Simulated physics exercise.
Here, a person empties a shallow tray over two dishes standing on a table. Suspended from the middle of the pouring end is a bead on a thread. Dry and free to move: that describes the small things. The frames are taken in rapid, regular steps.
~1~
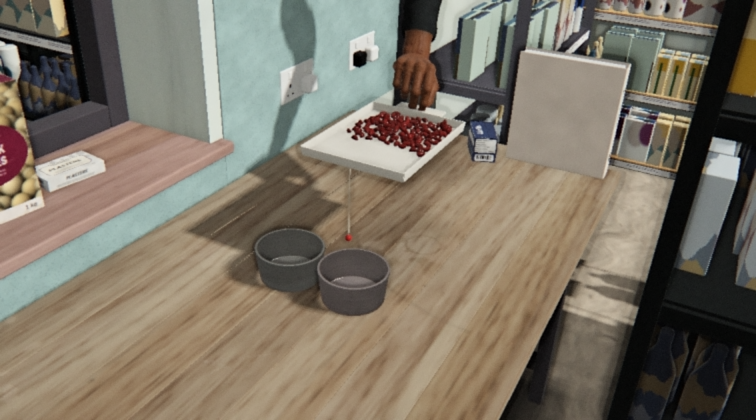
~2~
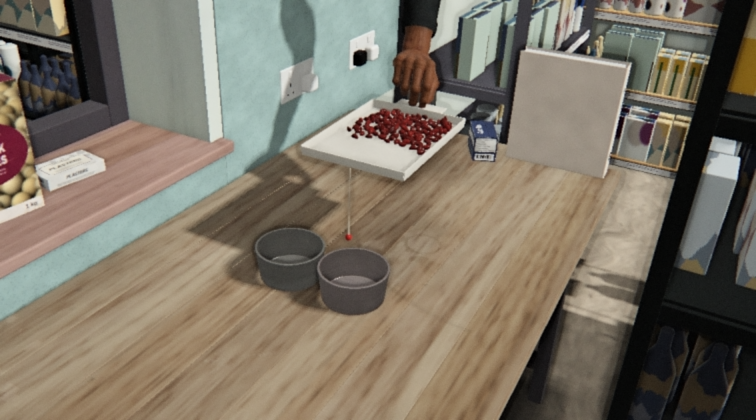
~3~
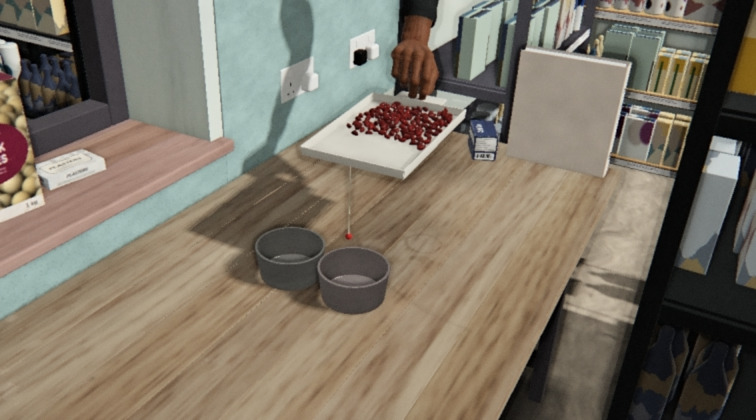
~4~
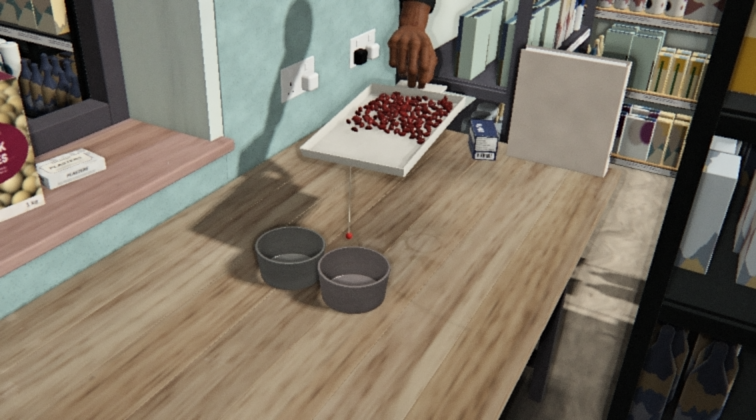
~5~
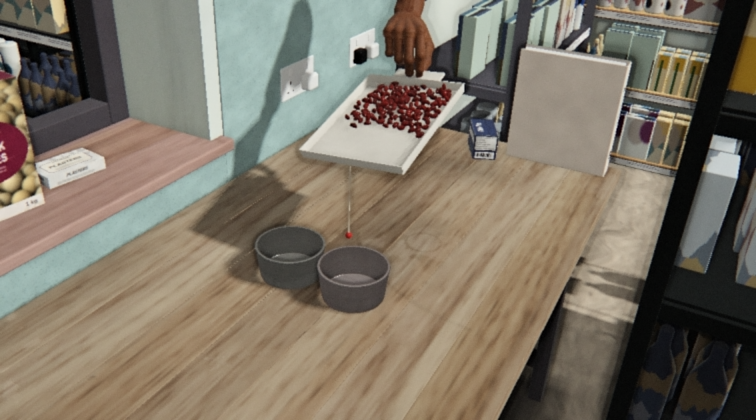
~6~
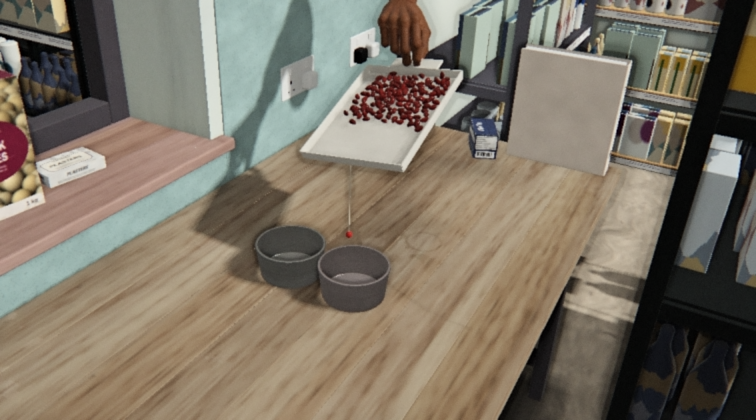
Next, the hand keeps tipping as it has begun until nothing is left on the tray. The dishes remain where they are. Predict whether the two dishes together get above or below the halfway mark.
Above.
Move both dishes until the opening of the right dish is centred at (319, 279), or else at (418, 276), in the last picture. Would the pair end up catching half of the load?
The first place gets a lesser share, the second a lesser share.
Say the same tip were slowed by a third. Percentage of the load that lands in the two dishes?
Near 80 in a hundred.
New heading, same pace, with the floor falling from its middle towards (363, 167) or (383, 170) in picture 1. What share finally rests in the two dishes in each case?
Lab note: Try one about 70 %, try two about 50 %.
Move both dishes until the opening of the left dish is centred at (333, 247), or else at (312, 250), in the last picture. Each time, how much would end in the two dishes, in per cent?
Close to 40 in a hundred first, close to 70 in a hundred second.
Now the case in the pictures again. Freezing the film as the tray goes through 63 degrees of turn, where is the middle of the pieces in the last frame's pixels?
Somewhere about pixel (335, 133).
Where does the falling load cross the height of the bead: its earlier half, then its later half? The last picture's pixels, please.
Close to (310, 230), then close to (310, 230).
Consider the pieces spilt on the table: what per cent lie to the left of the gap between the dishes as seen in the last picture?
70 in a hundred, roughly.
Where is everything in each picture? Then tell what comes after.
The first picture shows corners of the pouring end (302, 146) and (404, 173), level; middle of the load (404, 129), kidney beans; left dish (271, 274); right dish (336, 297); bead on its thread (348, 238).
The second picture shows corners of the pouring end (302, 145) and (404, 172), level; middle of the load (405, 127).
The third picture shows corners of the pouring end (302, 146) and (404, 170), tipped barely, lowest at the left corner; middle of the load (405, 121).
The fourth picture shows corners of the pouring end (302, 148) and (403, 168), tipped a little, lowest at the left corner; middle of the load (404, 112).
The fifth picture shows corners of the pouring end (301, 149) and (402, 166), tipped clearly, lowest at the left corner; middle of the load (403, 104).
The sixth picture shows corners of the pouring end (301, 150) and (401, 164), tipped clearly, lowest at the left corner; middle of the load (401, 96); left dish (271, 271); right dish (336, 294).
Just after the last frame, tray tipped steeply; almost all on the tray; just a few in the air.
A moment on, tray tipped past a quarter turn; the larger part on the tray; just a few in the right dish; about a tenth in the left dish; just a few outside both.
Further on, tray tipped past a quarter turn; about a tenth in the right dish; the larger part in the left dish; about a tenth outside both.
When it is over, tray tipped past a quarter turn; about a tenth in the right dish; the larger part in the left dish; about a tenth outside both.
